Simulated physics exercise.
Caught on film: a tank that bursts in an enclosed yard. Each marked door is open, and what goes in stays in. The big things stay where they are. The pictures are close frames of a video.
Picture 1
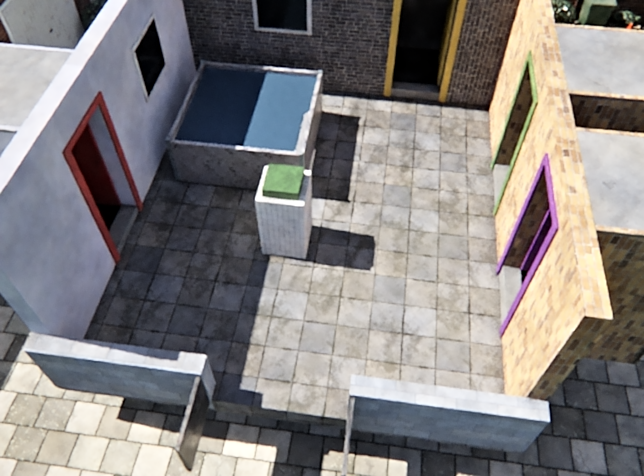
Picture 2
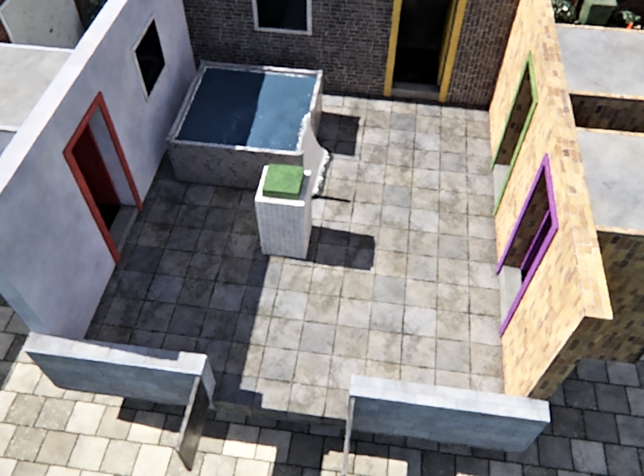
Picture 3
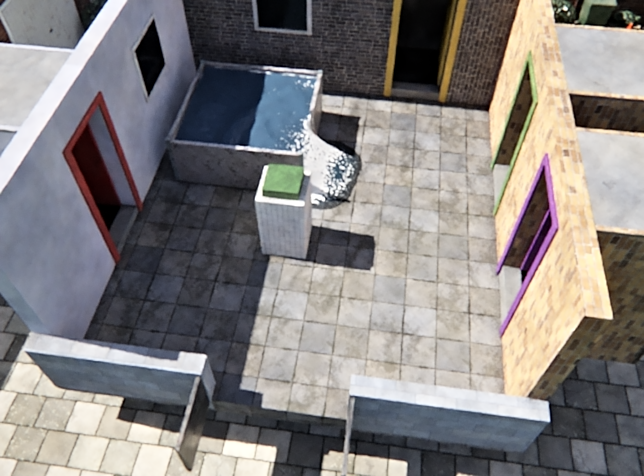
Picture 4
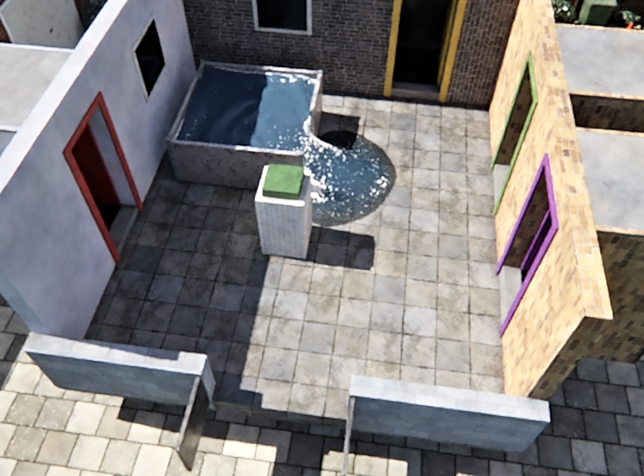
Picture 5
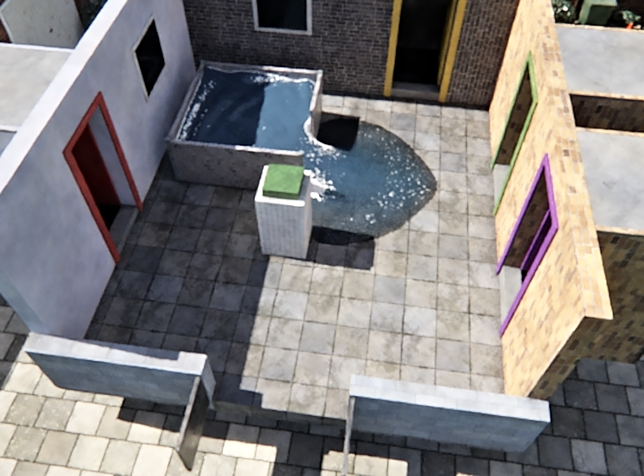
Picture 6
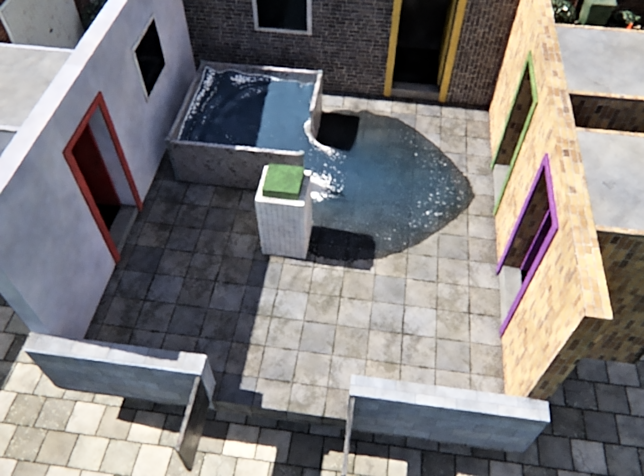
A water tank in a walled yard bursts, and water spreads rightward across the paving.
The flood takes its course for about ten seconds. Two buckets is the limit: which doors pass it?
In the end: The purple door holds within the limit; the green door floods; the red door holds within the limit; the yellow door holds within the limit.
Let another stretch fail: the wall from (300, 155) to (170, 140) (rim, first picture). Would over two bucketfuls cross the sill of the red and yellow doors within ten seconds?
Then: The red one passes that mark, the yellow one lets less in.
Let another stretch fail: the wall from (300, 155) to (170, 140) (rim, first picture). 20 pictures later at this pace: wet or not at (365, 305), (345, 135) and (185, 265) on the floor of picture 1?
In that order: Under water, dry, flooded.
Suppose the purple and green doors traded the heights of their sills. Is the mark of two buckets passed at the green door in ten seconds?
My reading: Green lets more in.
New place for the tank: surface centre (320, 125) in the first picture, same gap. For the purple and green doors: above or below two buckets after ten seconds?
Then: The purple one holds; the green one passes that mark.
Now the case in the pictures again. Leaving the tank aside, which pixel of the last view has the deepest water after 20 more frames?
I would point to (496, 421).
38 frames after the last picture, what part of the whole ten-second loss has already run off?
Some 65 per cent.
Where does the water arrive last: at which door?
The red door.
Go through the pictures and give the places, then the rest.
The first picture shows the water tank at (249, 109) is whole and still.
In the second picture, the front is at a hidden place, out from the gap at (306, 159).
In the third picture, the front is at (353, 155), out from the gap at (306, 159).
In the fourth picture, the front is at (391, 172), out from the gap at (306, 160).
In the fifth picture, the front is at (430, 192), out from the gap at (306, 160).
In the sixth picture, the front is at (467, 197), out from the gap at (306, 159).
A moment on, water covers 40 % of the floor; the purple door wet at the sill, nothing in, the green door over two buckets in, the red door not reached, the yellow door wet at the sill, nothing in.
Next, water covers 45 % of the floor; the purple door wet at the sill, nothing in, the green door far over two buckets in, the red door not reached, the yellow door wet at the sill, nothing in.
Then, water covers 55 % of the floor; the purple door wet at the sill, nothing in, the green door far over two buckets in, the red door not reached, the yellow door wet at the sill, nothing in.
Later, water covers 90 % of the floor; the purple door wet at the sill, nothing in, the green door far over two buckets in, the red door wet at the sill, nothing in, the yellow door wet at the sill, nothing in.
In the end, water covers 95 % of the floor; the purple door wet at the sill, nothing in, the green door far over two buckets in, the red door wet at the sill, nothing in, the yellow door wet at the sill, nothing in.
